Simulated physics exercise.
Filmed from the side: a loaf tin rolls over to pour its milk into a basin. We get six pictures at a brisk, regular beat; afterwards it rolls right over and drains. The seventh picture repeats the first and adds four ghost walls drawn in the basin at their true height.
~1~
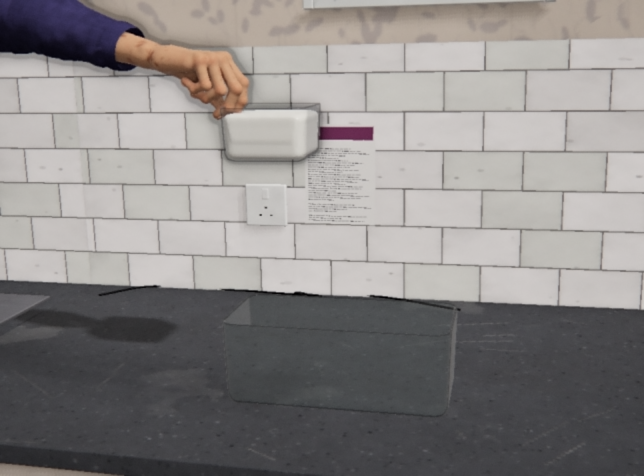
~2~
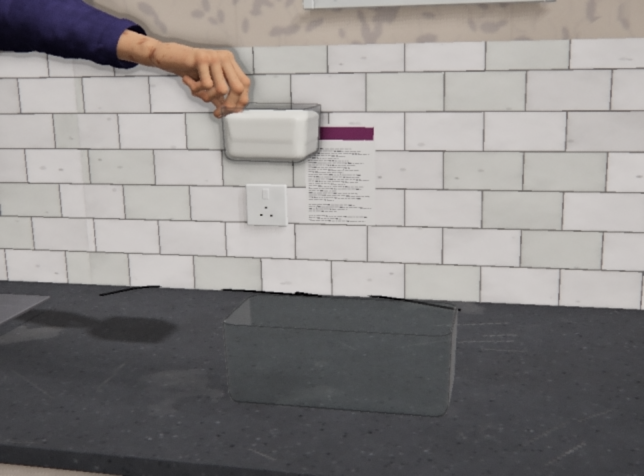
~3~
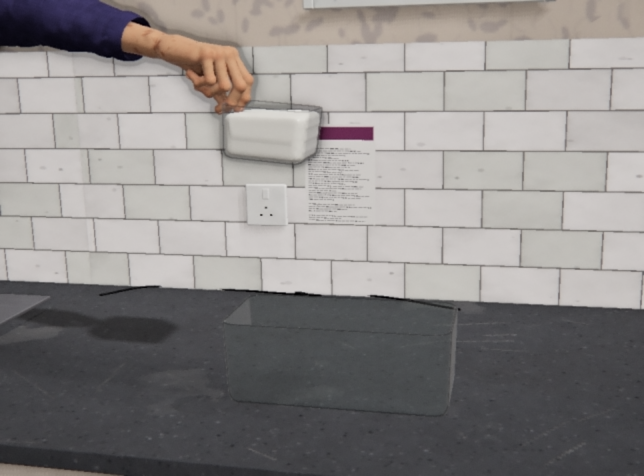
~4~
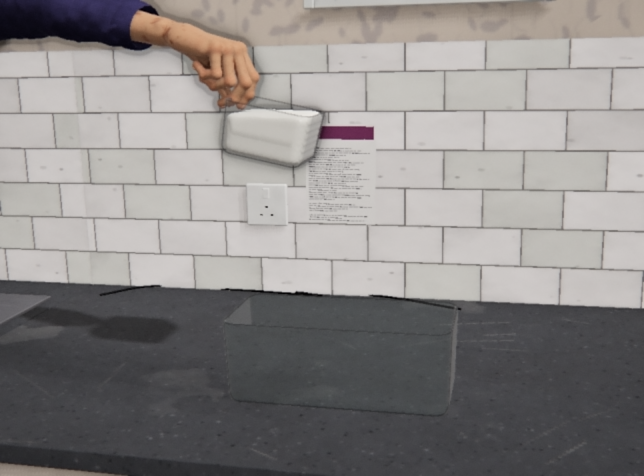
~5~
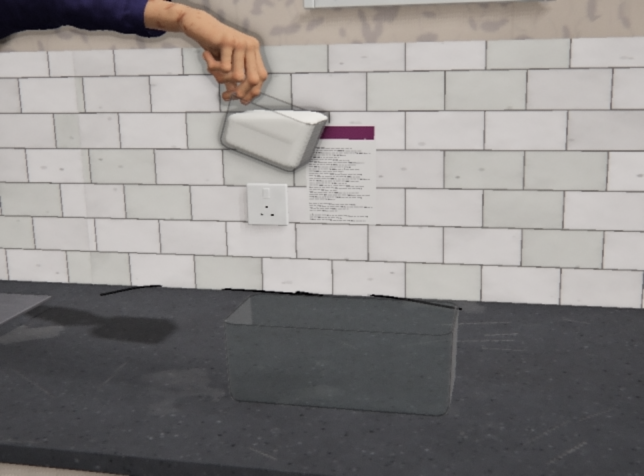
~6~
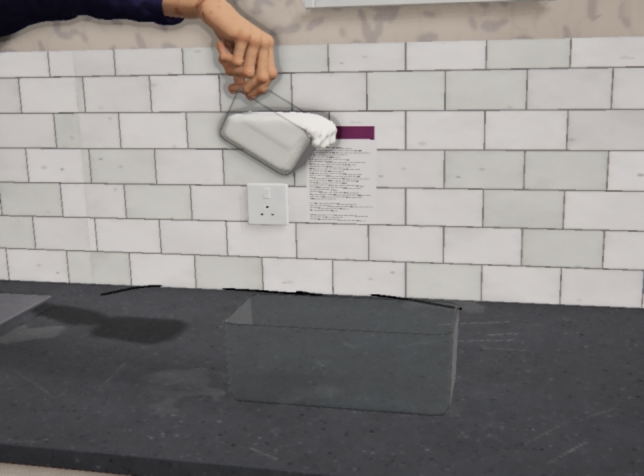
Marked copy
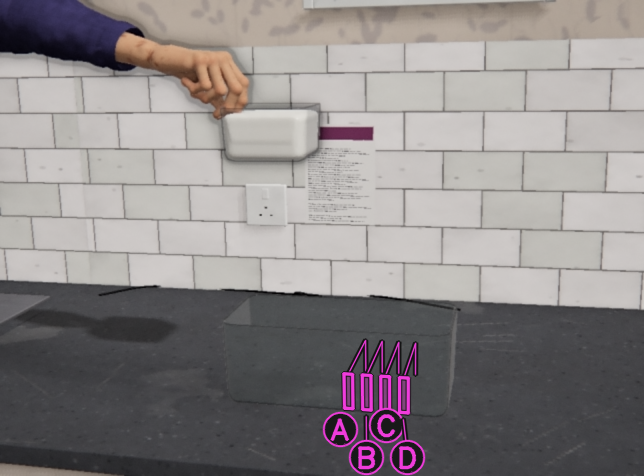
Above a dark kitchen counter with a clear basin on it, a hand held a loaf tin of milk level, then gradually tilted it rightward until the white milk began coming over its lip.
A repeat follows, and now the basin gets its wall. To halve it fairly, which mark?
Position C does it best.
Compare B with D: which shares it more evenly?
Position B.
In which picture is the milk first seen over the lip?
In picture 5.
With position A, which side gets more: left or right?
The right side.
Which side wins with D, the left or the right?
The left one.
In magenta, A at (348, 414); B at (366, 416); C at (384, 417); D at (403, 419).
Choosing A, about 20 % ends left of the wall and 78 % right of it.
Choosing B, about 31 % ends left of the wall and 66 % right of it; 3 % is lost outside.
Choosing C, about 53 % ends left of the wall and 45 % right of it; 3 % is lost outside.
Choosing D, about 90 % ends left of the wall and 6 % right of it; 4 % is lost outside.
